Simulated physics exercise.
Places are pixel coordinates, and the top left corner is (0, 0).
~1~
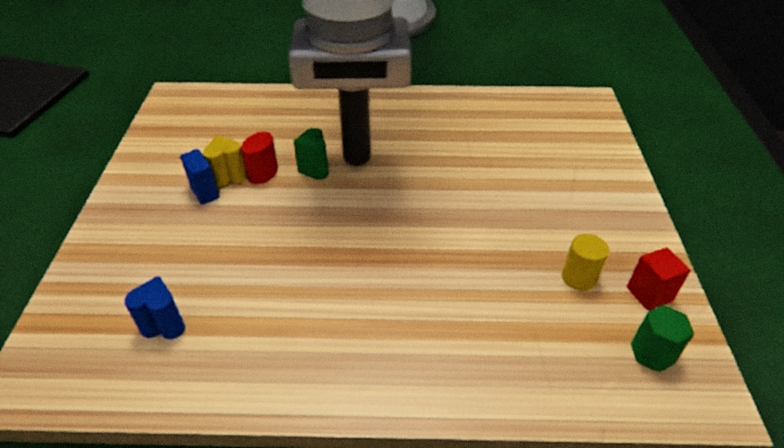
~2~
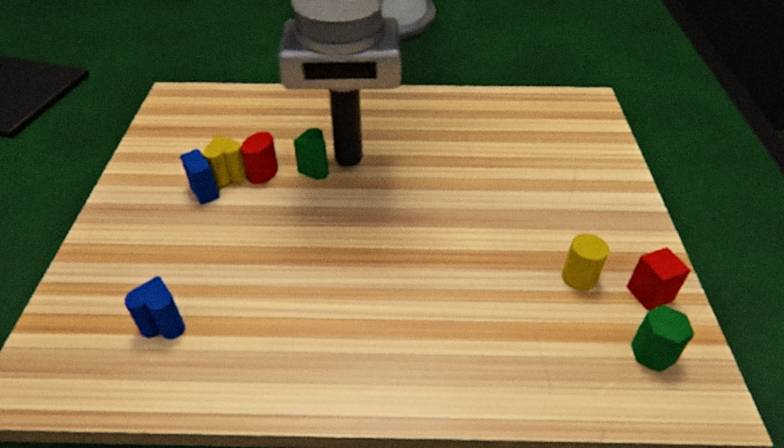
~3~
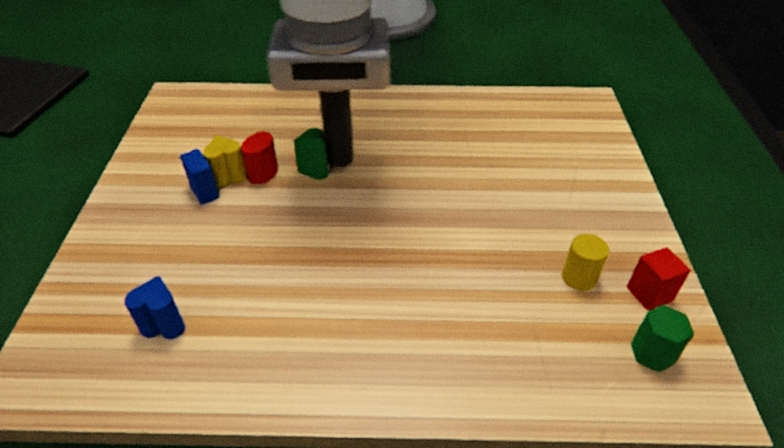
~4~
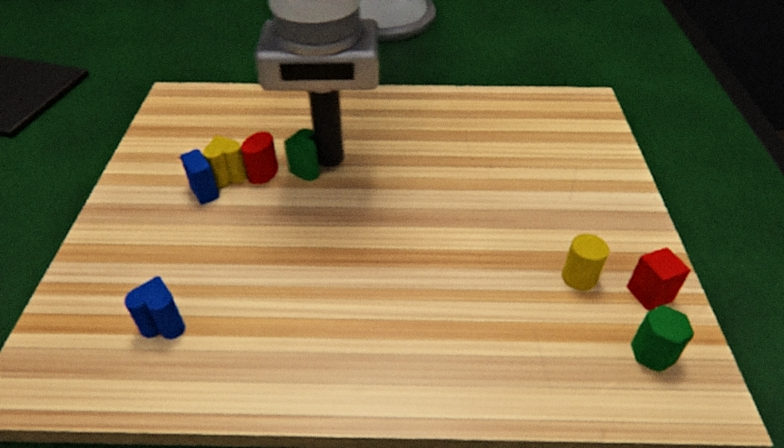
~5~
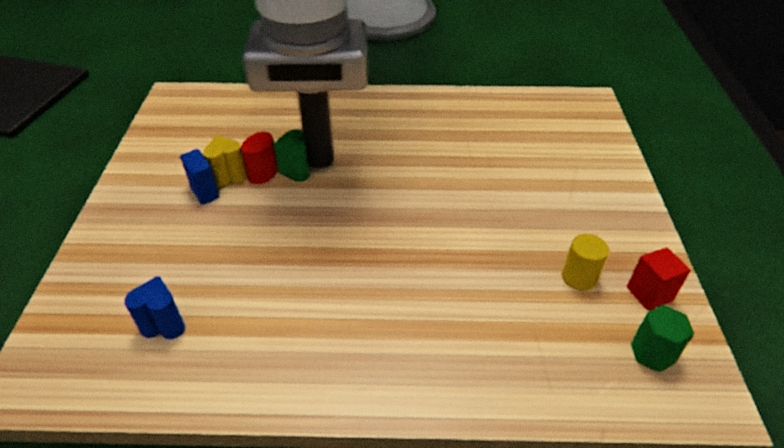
A light wooden board on a green surface is seen from above at an angle by a still camera. Blue, yellow, red and green blocks sit in a row at the upper left, another blue block at the lower left, and yellow, red and green ones at the right. A gray machine's dark stick slides slightly left, reaches the row's green block and pushes it beside the red one.
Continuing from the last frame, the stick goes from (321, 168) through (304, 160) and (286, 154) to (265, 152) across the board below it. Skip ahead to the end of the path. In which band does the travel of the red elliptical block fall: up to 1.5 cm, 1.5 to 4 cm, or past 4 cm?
It is going to finish 1.5 to 4 cm from where it is now.
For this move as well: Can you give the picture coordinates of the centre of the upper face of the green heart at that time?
For the centre of its top, I'd go with (254, 136).
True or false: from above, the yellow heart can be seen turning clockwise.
Verdict: True.
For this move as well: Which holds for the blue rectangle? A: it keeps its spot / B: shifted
It's B.
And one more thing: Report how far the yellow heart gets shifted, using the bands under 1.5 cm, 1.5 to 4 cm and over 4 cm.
Travel: 1.5-4 cm.
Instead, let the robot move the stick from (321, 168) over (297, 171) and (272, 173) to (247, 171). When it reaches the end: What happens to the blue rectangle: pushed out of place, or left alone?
It gets displaced.
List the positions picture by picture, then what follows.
The first picture shows tip of the stick (357, 157), middles of tops, blue rectangle (195, 160), yellow heart (221, 146), red elliptical block (257, 141), green heart (311, 138).
The second picture shows stick (349, 157), nothing pushed.
The third picture shows stick (340, 158), nothing pushed.
The fourth picture shows stick (330, 159), green heart (302, 139).
The fifth picture shows stick (320, 159), blue rectangle (195, 160), yellow heart (221, 146), red elliptical block (257, 141), green heart (291, 139).
What follows on the original path. Halfway along, stick (293, 147); blue rectangle (182, 164), turned 45° anticlockwise; yellow heart (201, 148); red elliptical block (235, 143), turned 15° anticlockwise; green heart (267, 134), turned 25° anticlockwise.
At the end, stick (263, 143); blue rectangle (180, 165), turned 45° anticlockwise; yellow heart (192, 149), turned 25° clockwise; red elliptical block (226, 149); green heart (254, 136), turned 80° anticlockwise.
